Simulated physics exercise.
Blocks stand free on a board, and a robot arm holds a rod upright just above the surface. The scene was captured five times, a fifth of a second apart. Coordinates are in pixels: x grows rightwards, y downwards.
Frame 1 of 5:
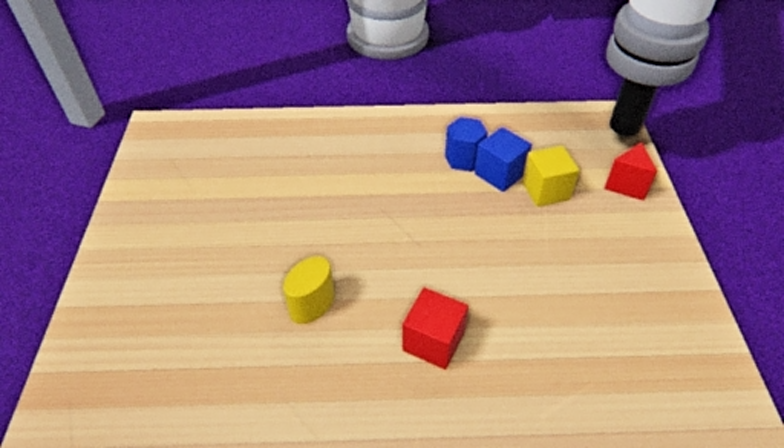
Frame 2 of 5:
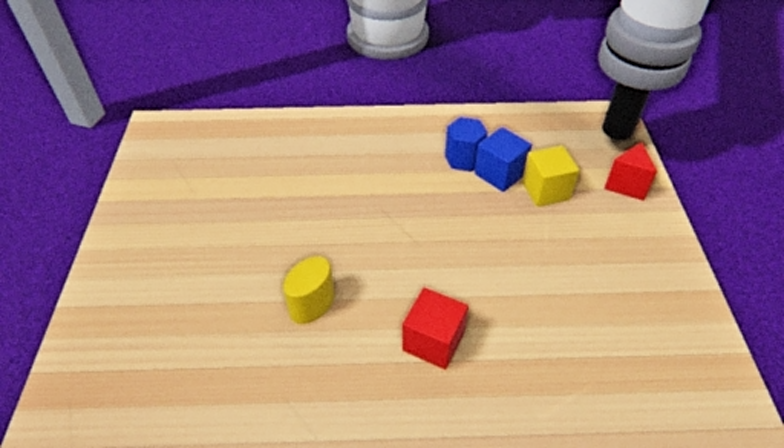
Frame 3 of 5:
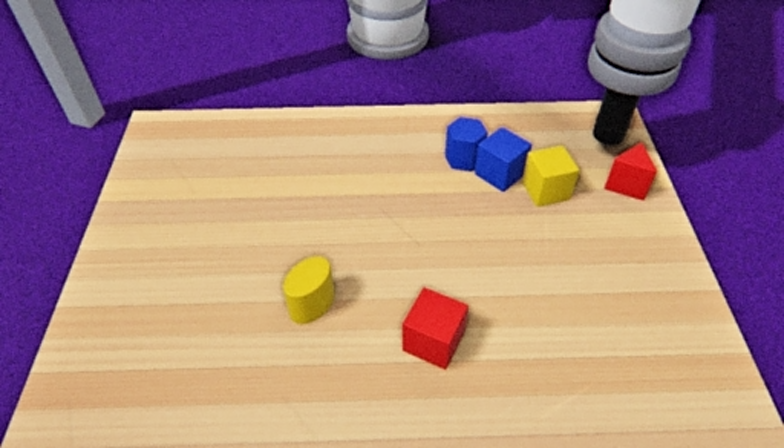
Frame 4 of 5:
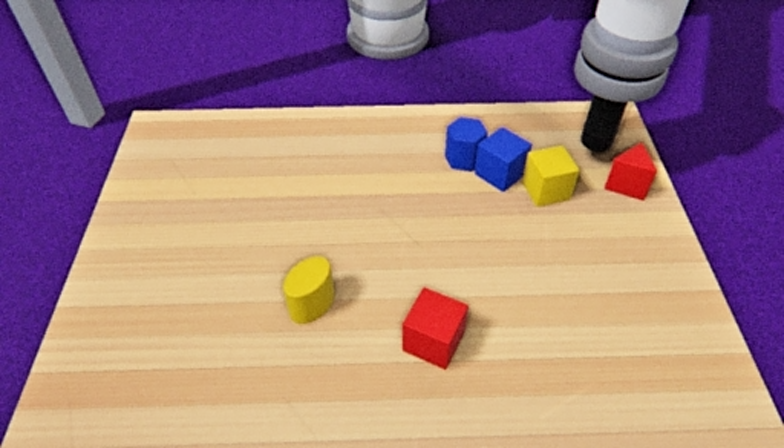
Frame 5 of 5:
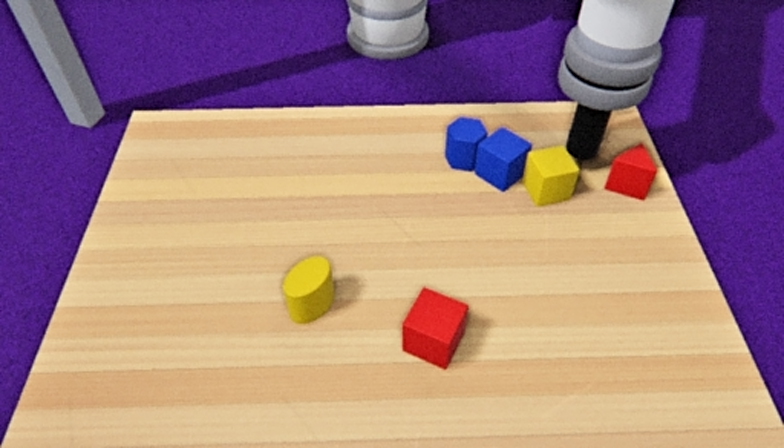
A robot arm holding a black rod moved slowly left and slightly forward from above the red triangular block until it was beside the yellow cube, while all the blocks on the wooden board stayed still.
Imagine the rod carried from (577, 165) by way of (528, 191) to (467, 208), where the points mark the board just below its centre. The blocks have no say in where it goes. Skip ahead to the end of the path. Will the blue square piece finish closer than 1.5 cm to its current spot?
Final answer: No.
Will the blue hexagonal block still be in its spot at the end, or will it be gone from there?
The block you're asking about gets moved.
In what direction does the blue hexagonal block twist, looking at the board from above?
It goes round the way clock hands do.
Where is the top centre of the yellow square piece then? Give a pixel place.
At roughly (523, 195).
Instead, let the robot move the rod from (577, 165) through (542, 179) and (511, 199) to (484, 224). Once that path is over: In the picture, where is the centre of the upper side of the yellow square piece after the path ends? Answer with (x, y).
It ends at (530, 206).
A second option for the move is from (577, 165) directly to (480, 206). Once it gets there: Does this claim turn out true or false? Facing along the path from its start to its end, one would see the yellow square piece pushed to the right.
That is false.
On the path given first. One third of the way, rod at (549, 168); yellow square piece at (540, 177), turned 25° anticlockwise.
Two thirds of the way, rod at (511, 182); blue hexagonal block at (462, 125), turned 15° clockwise; blue square piece at (491, 144), turned 15° clockwise; yellow square piece at (524, 194), turned 90° anticlockwise.
At the end, rod at (469, 193); blue hexagonal block at (460, 123), turned 25° clockwise; blue square piece at (486, 145), turned 25° clockwise; yellow square piece at (523, 195), turned 95° anticlockwise; red three-sided block in place.
